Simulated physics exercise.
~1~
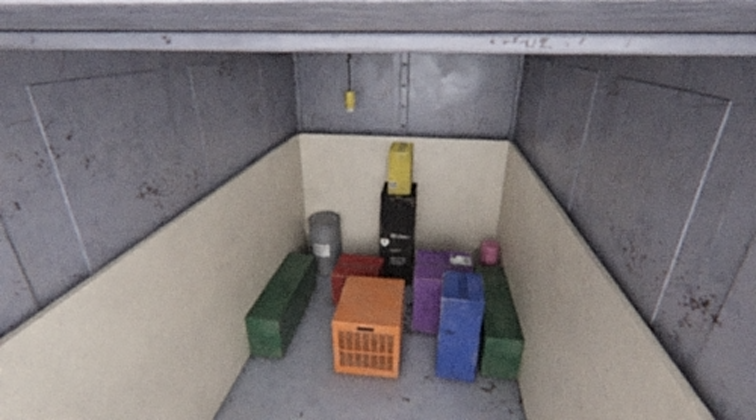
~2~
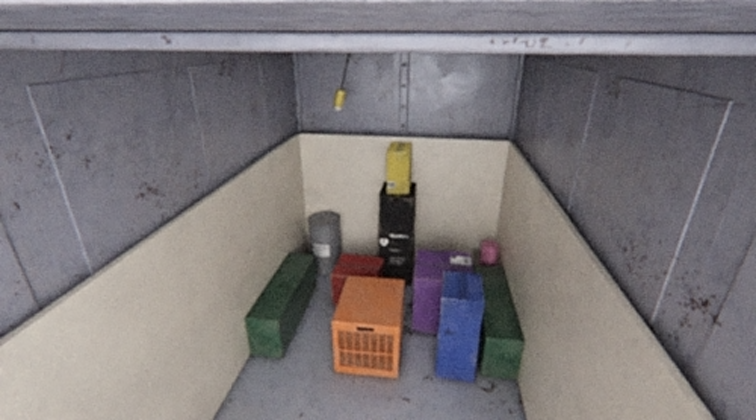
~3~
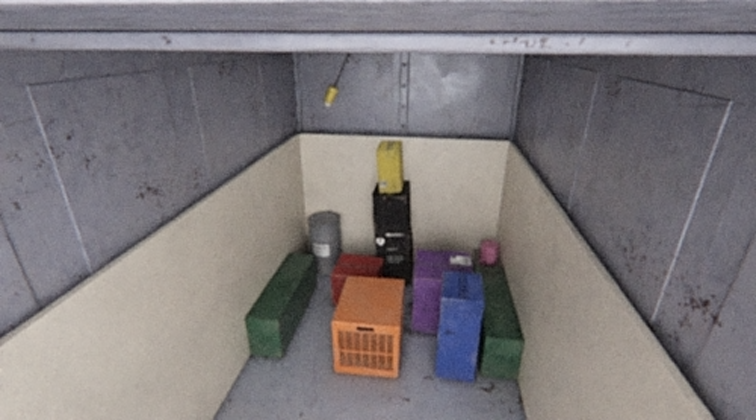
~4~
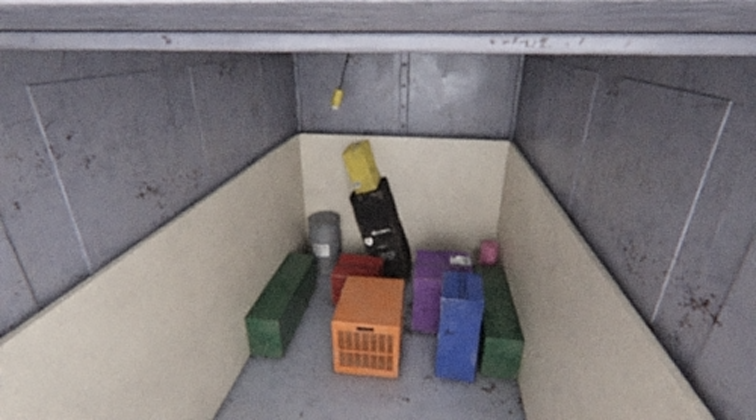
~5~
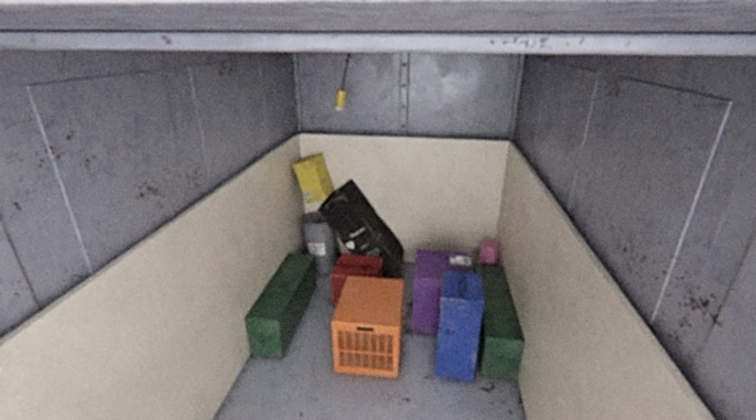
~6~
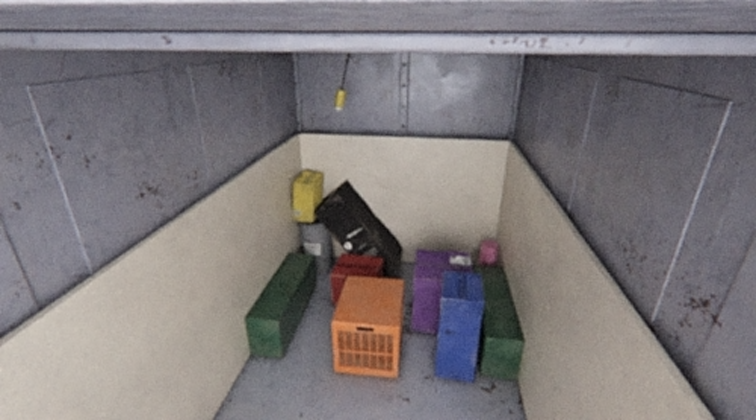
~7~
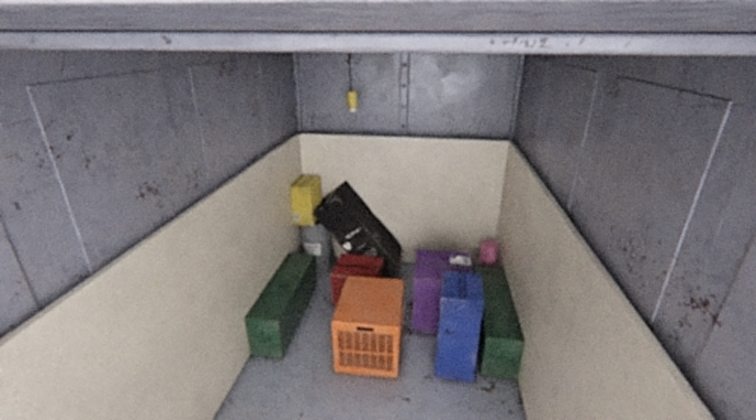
The load bay of a van is seen from the rear, looking towards the bulkhead, with a small yellow lamp hanging above. A tall black box stands at the back with a yellow box on top, a grey drum to its left and a red box in front. An orange chest sits in the middle, with purple and blue boxes and a pink canister to the right, between long green wheel boxes. The lamp swings left, and the black and yellow boxes lean left. The yellow box drops towards the drum, nudging close beside it. It settles upright above the drum, while the black box rests tipped over.
